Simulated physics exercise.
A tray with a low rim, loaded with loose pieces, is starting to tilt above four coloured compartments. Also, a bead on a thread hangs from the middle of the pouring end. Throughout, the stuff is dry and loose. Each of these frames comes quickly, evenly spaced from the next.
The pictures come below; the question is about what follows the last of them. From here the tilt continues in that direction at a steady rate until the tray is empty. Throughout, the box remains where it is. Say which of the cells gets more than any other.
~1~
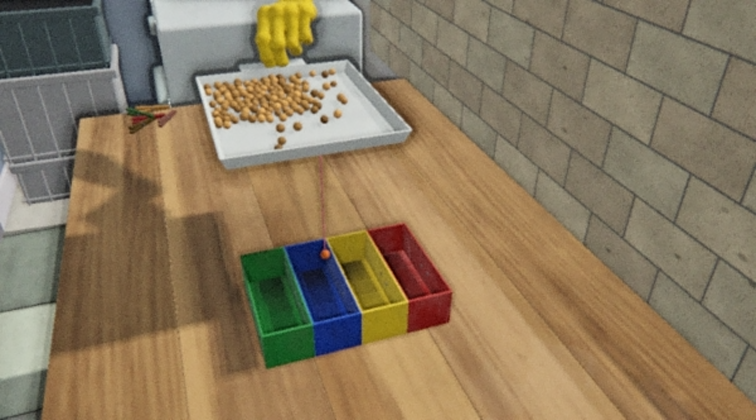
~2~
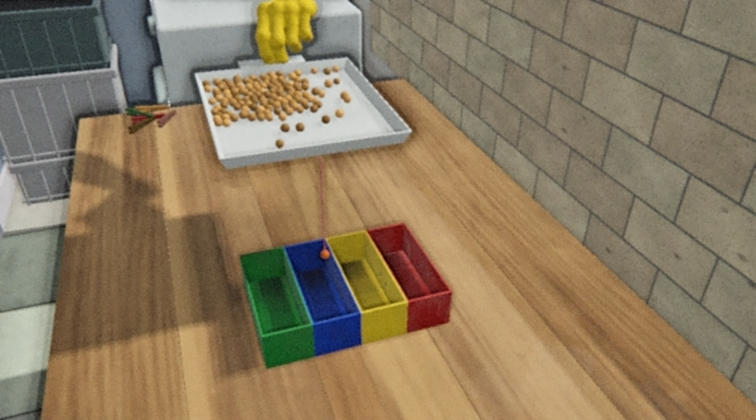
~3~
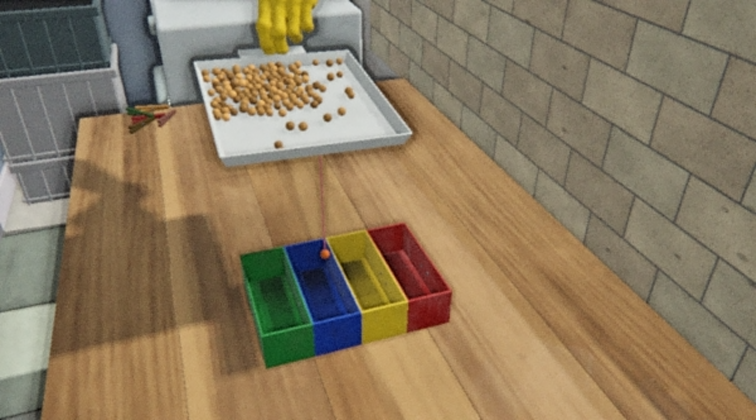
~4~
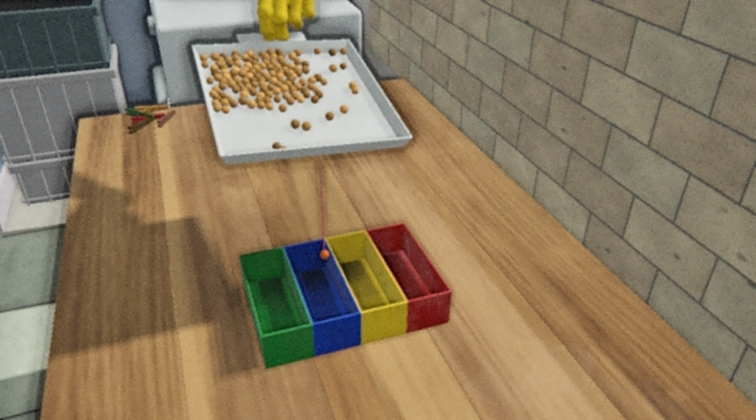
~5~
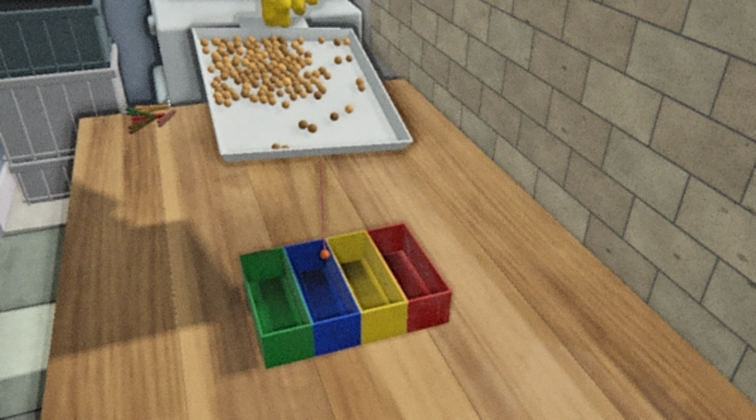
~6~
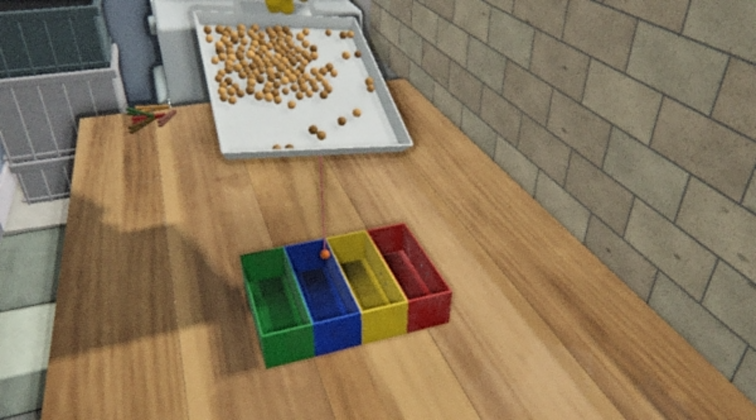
That would be the red cell.
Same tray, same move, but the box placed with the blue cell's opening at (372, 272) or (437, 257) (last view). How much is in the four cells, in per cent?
Try 1: Some 80 %; try 2: Some 70 %.
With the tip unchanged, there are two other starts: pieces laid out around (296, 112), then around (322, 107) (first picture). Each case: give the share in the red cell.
It's 50 percent the first time and 60 percent the second.
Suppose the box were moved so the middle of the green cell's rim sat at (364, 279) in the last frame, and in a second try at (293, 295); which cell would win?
In order: The cell in blue, the red one.
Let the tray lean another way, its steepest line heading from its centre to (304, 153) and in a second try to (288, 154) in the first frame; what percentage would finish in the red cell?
Roughly 0 percent first and 0 percent second.
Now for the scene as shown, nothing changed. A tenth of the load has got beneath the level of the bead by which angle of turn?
Roughly 65°.
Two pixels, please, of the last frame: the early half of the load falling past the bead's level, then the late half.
Around (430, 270), followed by around (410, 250).
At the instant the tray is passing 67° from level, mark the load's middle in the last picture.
Somewhere about pixel (406, 232).
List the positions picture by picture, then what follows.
In the first frame, corners of the pouring end (226, 155) and (404, 128), level; middle of the load (268, 97), round wooden beads; bead on its thread (325, 254); green cell (289, 343); blue cell (338, 331); yellow cell (385, 320); red cell (429, 309).
In the second frame, corners of the pouring end (225, 155) and (404, 129), level; middle of the load (267, 95), just a few on the move.
In the third frame, corners of the pouring end (226, 153) and (405, 131), tipped barely, lowest at the right corner; middle of the load (267, 88), about a tenth on the move.
In the fourth frame, corners of the pouring end (226, 151) and (405, 134), tipped a little, lowest at the right corner; middle of the load (267, 78), about a tenth on the move.
In the fifth frame, corners of the pouring end (227, 149) and (405, 138), tipped clearly, lowest at the right corner; middle of the load (269, 68), roughly a quarter on the move.
In the sixth frame, corners of the pouring end (228, 148) and (406, 141), tipped clearly, lowest at the right corner; middle of the load (274, 62), almost all on the move; green cell (289, 343); blue cell (338, 331); yellow cell (384, 320); red cell (429, 309).
Just after the last frame, tray tipped steeply; roughly a quarter on the tray; about a tenth in the red cell; about a tenth in the yellow cell; just a few in the blue cell; roughly half falling or outside the box.
A moment on, tray tipped past a quarter turn; roughly half in the red cell; about a tenth in the yellow cell; just a few in the blue cell; roughly a third falling or outside the box.
Further on, tray tipped past a quarter turn; roughly half in the red cell; about a tenth in the yellow cell; just a few in the blue cell; roughly a third falling or outside the box.
When it is over, tray tipped past a quarter turn; roughly half in the red cell; about a tenth in the yellow cell; just a few in the blue cell; not one in the green cell; roughly a third outside the box.
